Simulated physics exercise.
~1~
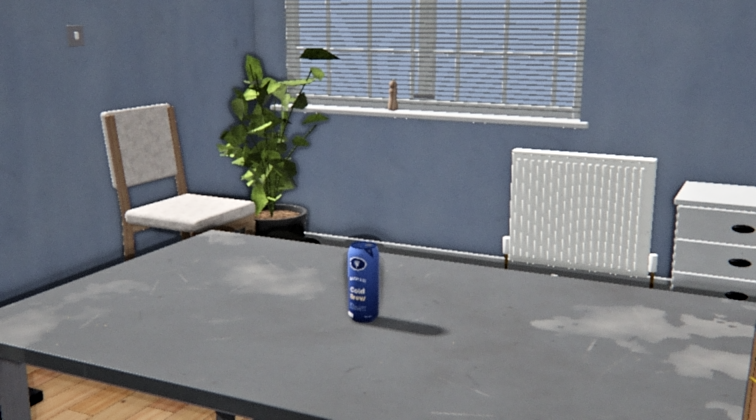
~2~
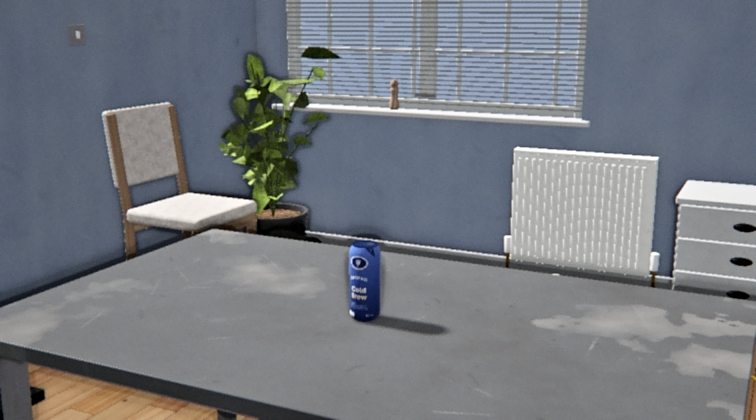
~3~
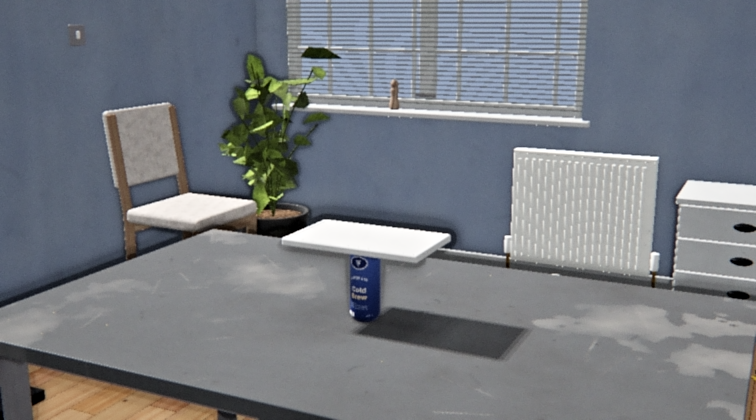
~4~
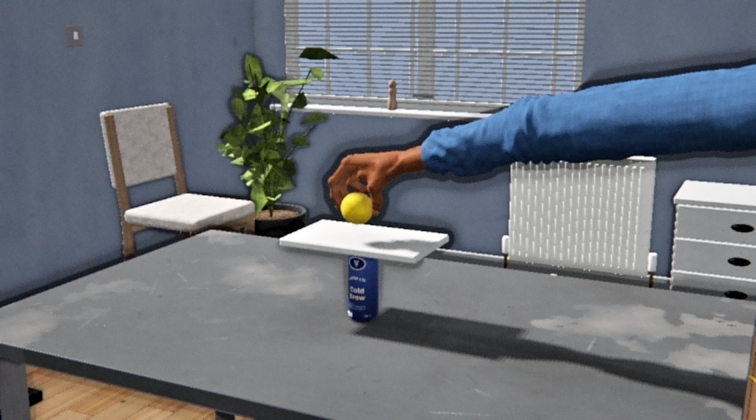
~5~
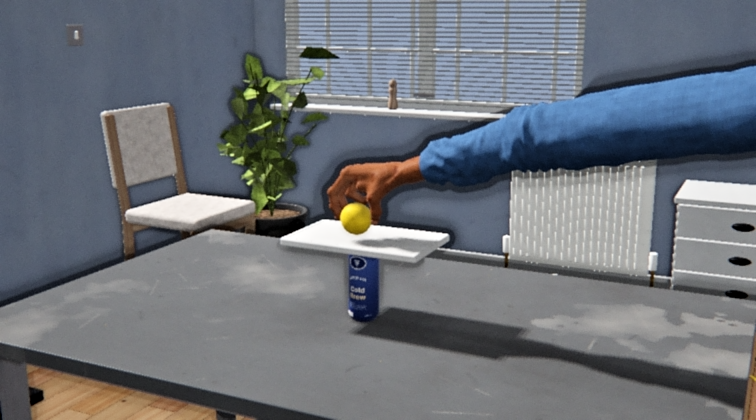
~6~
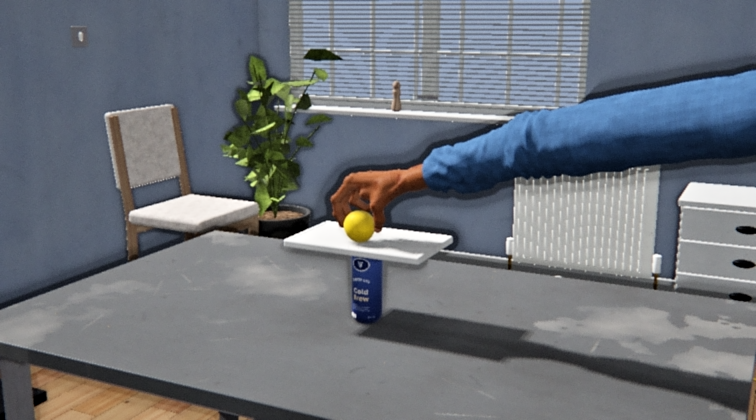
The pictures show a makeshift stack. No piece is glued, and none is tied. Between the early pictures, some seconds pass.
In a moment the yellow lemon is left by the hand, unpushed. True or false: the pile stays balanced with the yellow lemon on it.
True.
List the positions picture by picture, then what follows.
In the first picture, the last thing is not in view yet.
In the second picture, the last thing is not in view yet.
In the third picture, the last thing is not in view yet; white lid (367, 240).
The fourth picture shows coming down; yellow lemon (357, 209); white lid (365, 240).
The fifth picture shows coming down; yellow lemon (356, 219); white lid (366, 240).
The sixth picture shows set down, still held; yellow lemon (360, 227); white lid (369, 242).
Then, 0.20 s later than the last frame, all is still.
Then, 0.50 s later than the last frame, yellow lemon resting near (360, 227).
When it is over, all 3 as before. End places, in pixels of the last picture, yellow lemon near (360, 227). The stack stays up.
